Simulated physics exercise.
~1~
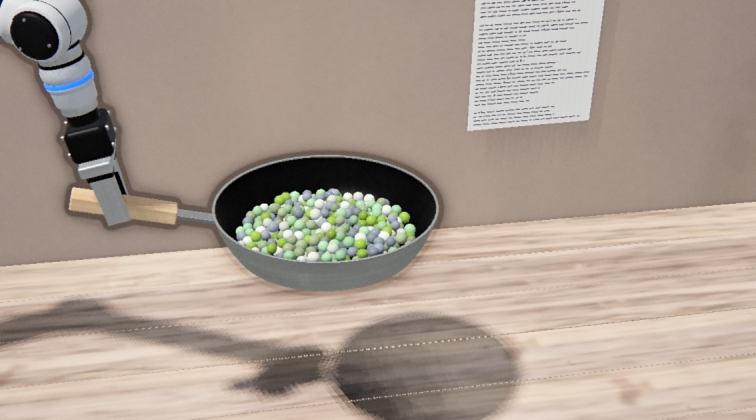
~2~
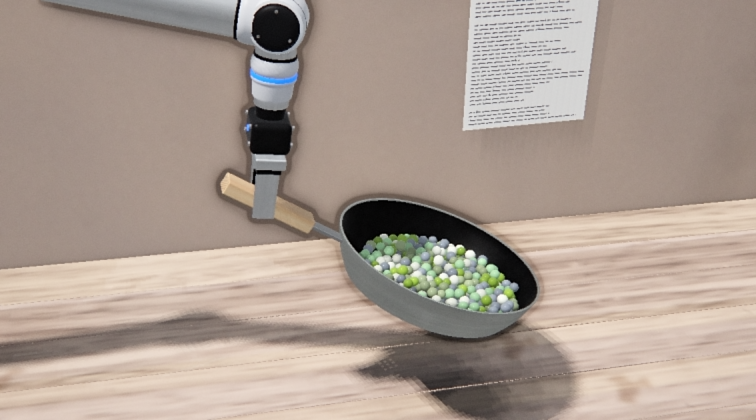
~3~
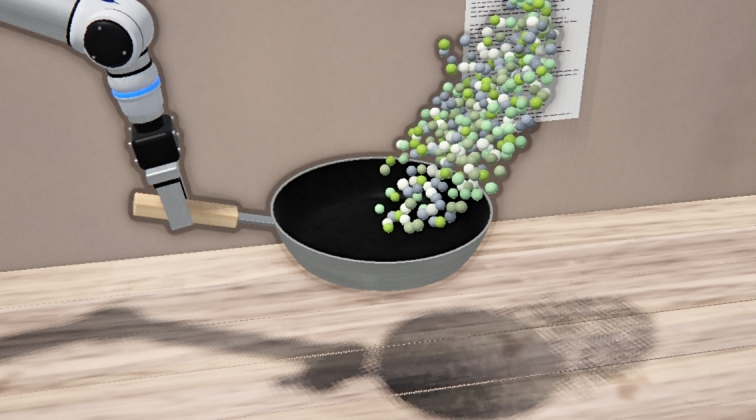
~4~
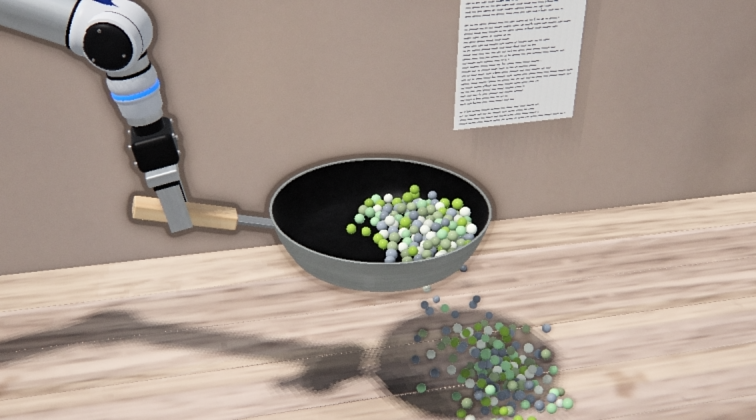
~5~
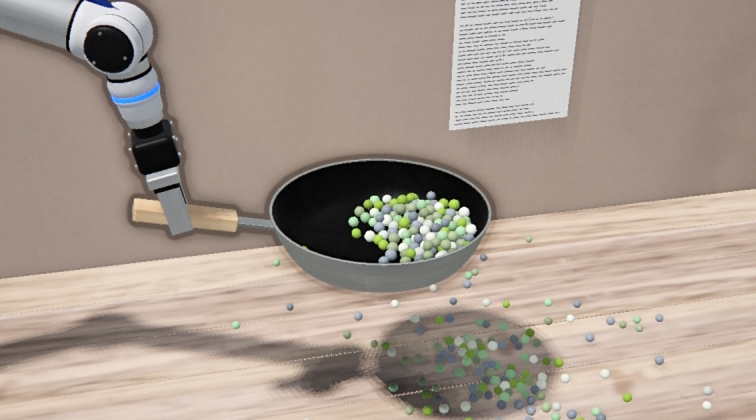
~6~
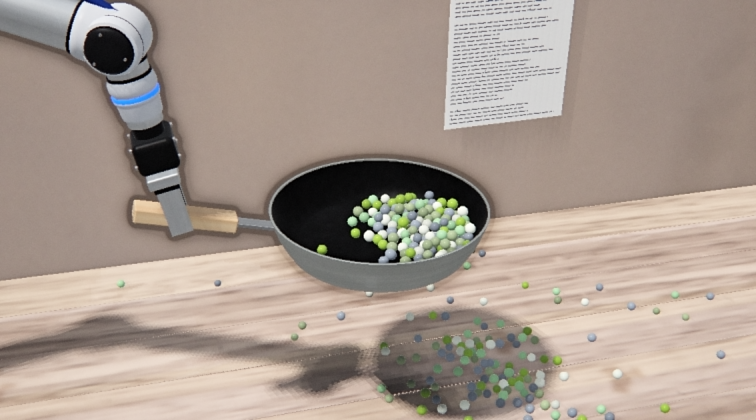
A robot arm tosses green, white and grey balls from a frying pan, spilling many.
